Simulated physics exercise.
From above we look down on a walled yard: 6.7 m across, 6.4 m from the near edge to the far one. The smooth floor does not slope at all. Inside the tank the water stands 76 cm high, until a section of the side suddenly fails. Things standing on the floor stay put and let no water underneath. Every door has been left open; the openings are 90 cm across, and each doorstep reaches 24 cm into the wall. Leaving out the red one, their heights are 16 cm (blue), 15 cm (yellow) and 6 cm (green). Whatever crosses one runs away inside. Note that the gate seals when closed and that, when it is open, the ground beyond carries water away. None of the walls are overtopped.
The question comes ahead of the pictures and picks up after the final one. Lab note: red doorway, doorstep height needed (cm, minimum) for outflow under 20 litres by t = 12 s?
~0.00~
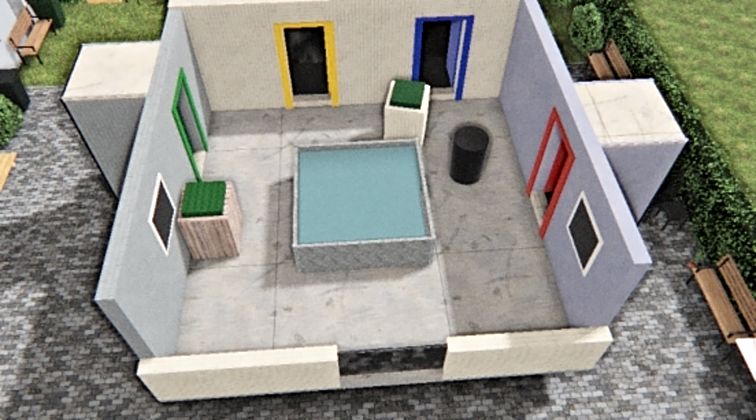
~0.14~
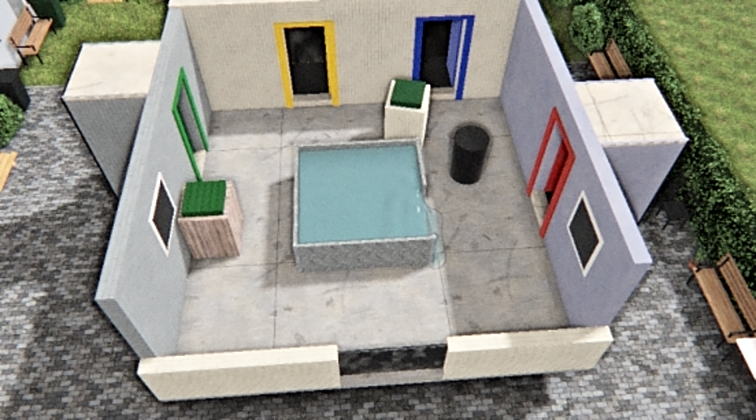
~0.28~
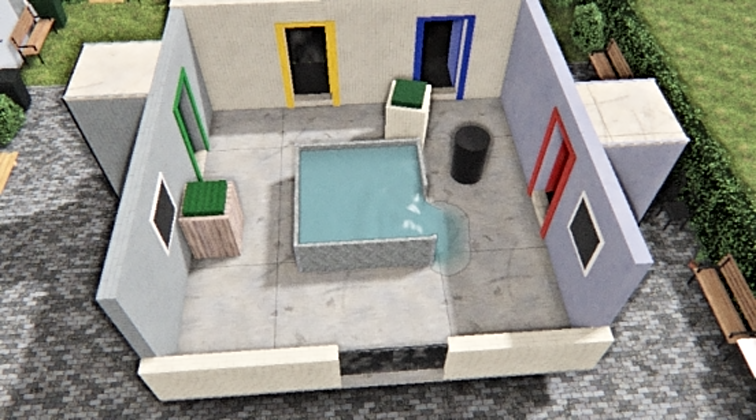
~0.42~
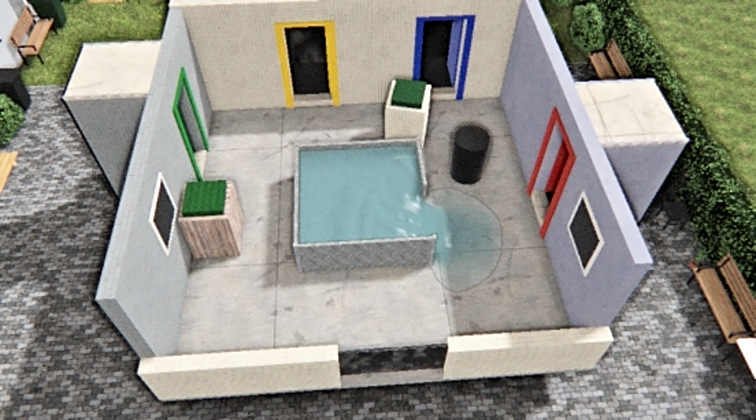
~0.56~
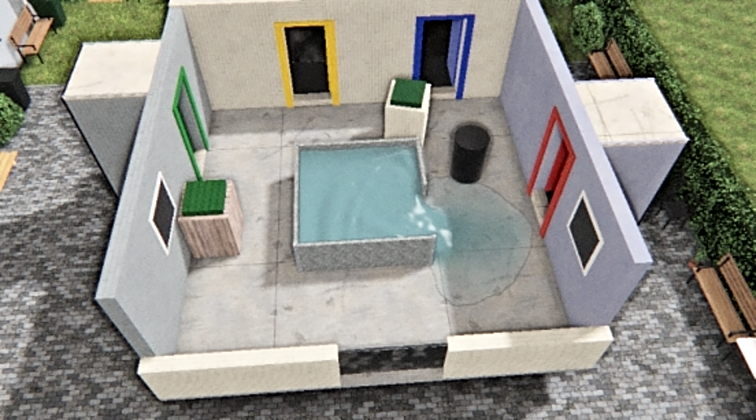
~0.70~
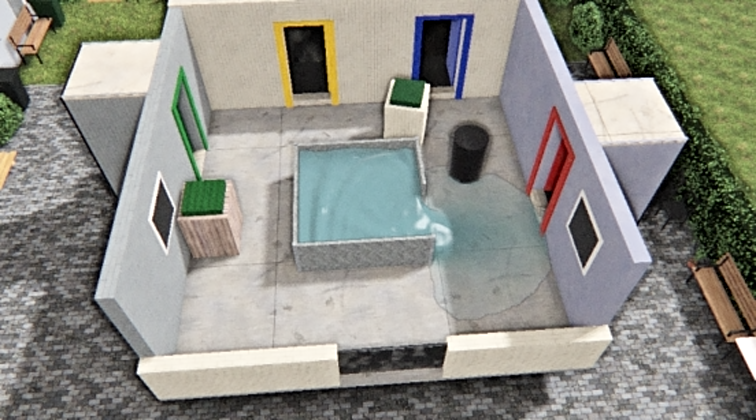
Approx. 37 cm.
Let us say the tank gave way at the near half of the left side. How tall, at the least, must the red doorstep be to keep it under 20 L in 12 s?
In that case you'd want it roughly 8.0 cm high.
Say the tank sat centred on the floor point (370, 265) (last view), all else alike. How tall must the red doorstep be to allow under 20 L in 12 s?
New minimum height: Approx. 18 cm.
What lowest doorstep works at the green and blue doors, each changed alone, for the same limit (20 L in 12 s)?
You'd want about 8.0 centimetres at green and about 12.0 centimetres at blue.
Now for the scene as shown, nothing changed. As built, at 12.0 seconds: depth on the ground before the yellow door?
11.5 cm.
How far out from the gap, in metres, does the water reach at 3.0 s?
Around 4.4 m from the gap.
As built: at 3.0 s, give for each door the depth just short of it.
Depths in cm: Blue 14, red 32, yellow 0, green 0.
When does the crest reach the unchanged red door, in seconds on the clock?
Peak time: About 1.8 s.
After 1.4 s water covers 25 % of the floor, deepest (46 cm) near (430, 242); 39 cm at the red door, 58 litres in over its 19 cm doorstep.
After 3.0 s water covers 45 % of the floor, deepest (40 cm) near (576, 349); 32 cm at the red door, 231 litres in over its 19 cm doorstep.
After 12.0 s water covers 100 % of the floor, deepest (16 cm) near (291, 108); 9 cm at the red door, 291 litres in over its 19 cm doorstep.
At the red door as built, the water arrived by 0.7 s and peaked near 41 cm at 1.8 s.
Run again over the same 12 s with other heights there, 79 litres in over 29.5 cm, 7 litres over 40 cm. The limit of 20 litres is kept from about 37 cm up.
